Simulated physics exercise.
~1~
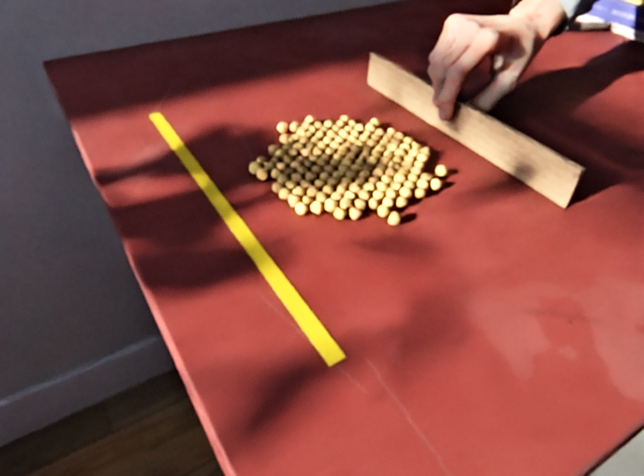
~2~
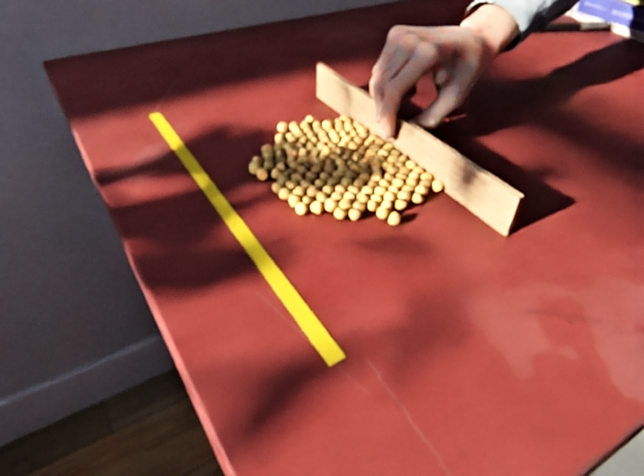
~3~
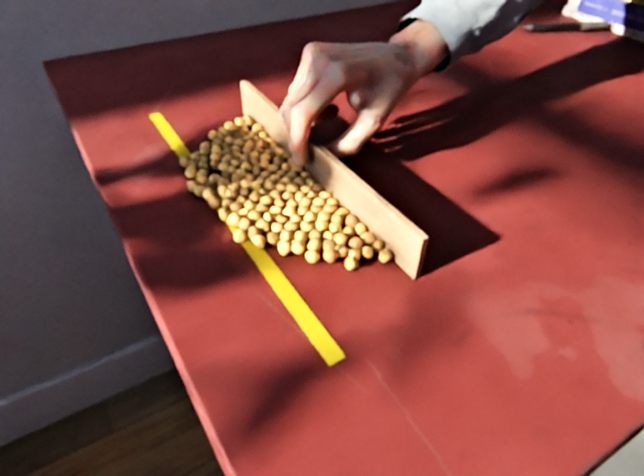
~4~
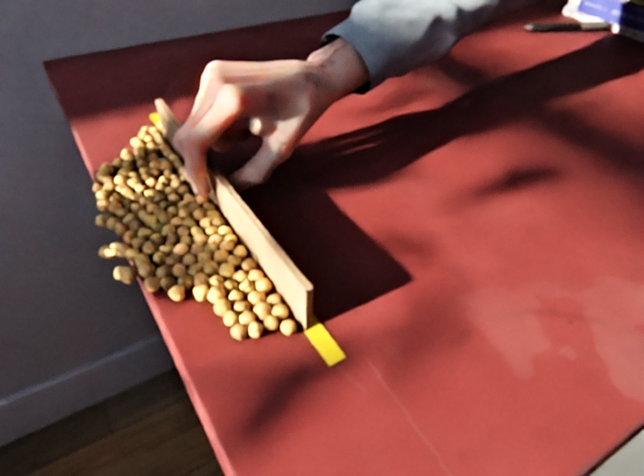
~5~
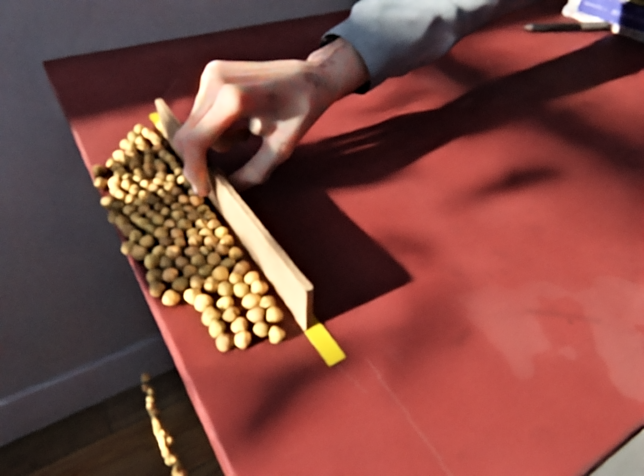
A hand pushes small round beads left with a card to yellow tape, and some fall.
